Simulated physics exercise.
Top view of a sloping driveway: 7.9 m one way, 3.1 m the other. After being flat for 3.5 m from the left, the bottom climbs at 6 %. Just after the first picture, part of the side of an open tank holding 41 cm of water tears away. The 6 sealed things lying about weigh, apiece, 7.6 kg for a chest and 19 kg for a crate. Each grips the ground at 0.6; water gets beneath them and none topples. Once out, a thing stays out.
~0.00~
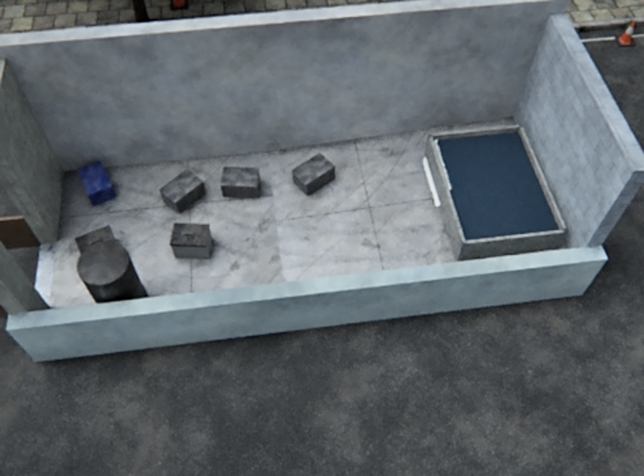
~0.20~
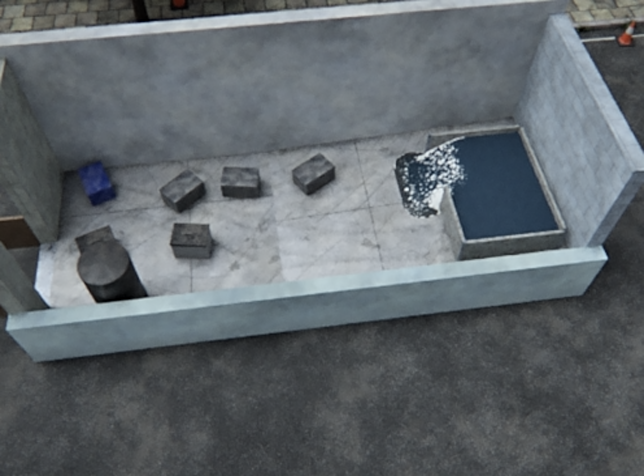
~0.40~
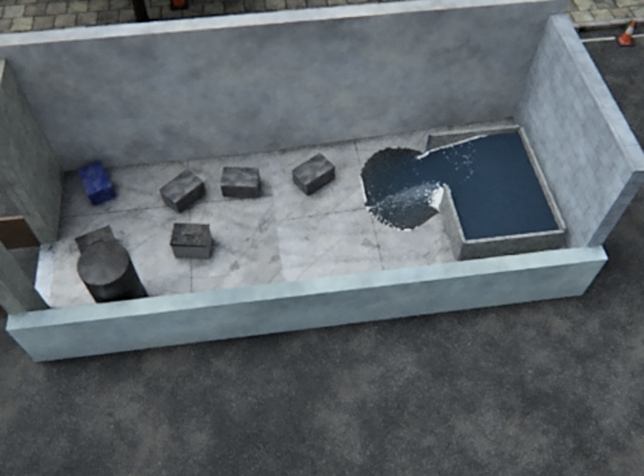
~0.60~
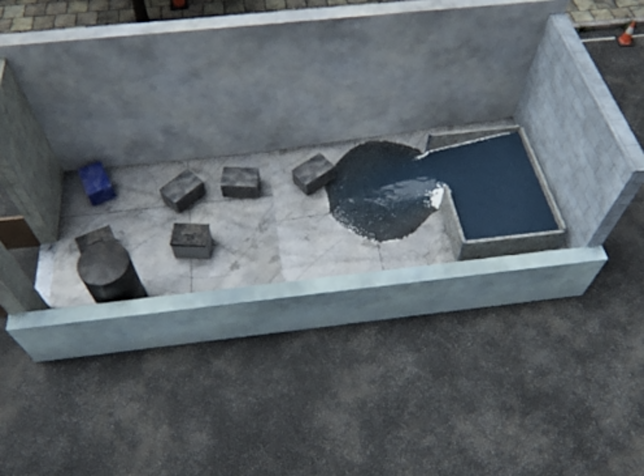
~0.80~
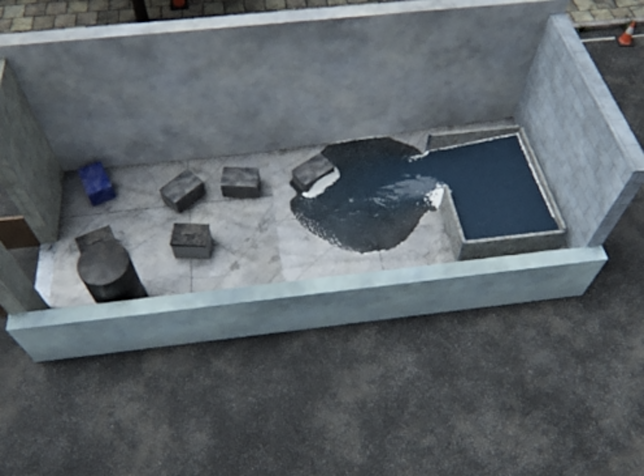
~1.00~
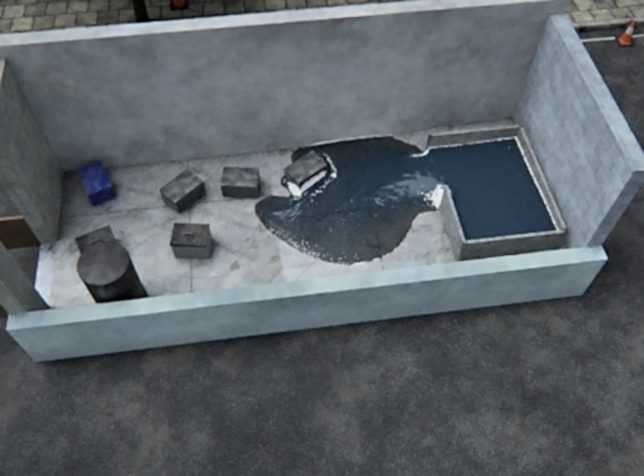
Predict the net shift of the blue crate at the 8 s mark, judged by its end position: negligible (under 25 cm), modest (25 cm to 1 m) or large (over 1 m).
The net shift is large.
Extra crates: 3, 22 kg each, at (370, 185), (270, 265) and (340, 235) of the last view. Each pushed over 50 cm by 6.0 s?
Taking them one at a time: Above the mark; below the mark; below the mark.
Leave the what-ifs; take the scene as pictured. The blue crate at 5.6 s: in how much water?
Depth approx. 16 cm.
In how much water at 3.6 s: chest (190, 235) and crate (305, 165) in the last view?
Depth approx. 6 cm / 12 cm.
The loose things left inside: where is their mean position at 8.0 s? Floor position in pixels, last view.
Centred roughly on (97, 245).
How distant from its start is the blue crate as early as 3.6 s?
About 50 cm by then.
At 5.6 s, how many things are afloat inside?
Then: 4.
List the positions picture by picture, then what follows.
The blue crate at (94, 178) rests on the ground; 3.1 m2 under water; 0 of 6 have shifted, in the first picture.
The blue crate at (94, 178), on the bottom; 3.8 m2 under water; 0 of 6 have shifted, in the second picture.
The blue crate at (94, 178), on the bottom; water covers 4.8 m2; 0 of 6 have shifted, in the third picture.
The blue crate at (94, 178) rests on the ground; water covers 5.9 m2; 0 of 6 have shifted, in the fourth picture.
The blue crate at (94, 178) rests on the ground; water covers 7.2 m2; 0 of 6 have shifted, in the fifth picture.
The blue crate at (94, 178) rests on the ground; 8.3 m2 under water; 1 of 6 have shifted, in the sixth picture.
After 1.6 s the blue crate is near (94, 178), 0.0 m from its start, aground; 0 of 6 are out; 0 afloat.
After 3.6 s the blue crate is near (67, 190), 0.5 m from its start, afloat; 0 of 6 are out; 4 afloat.
After 5.6 s the blue crate is near (79, 209), 0.7 m from its start, afloat; 1 of 6 are out; 4 afloat.
After 8.0 s the blue crate is near (97, 261), 1.7 m from its start, afloat; 3 of 6 are out; 2 afloat.
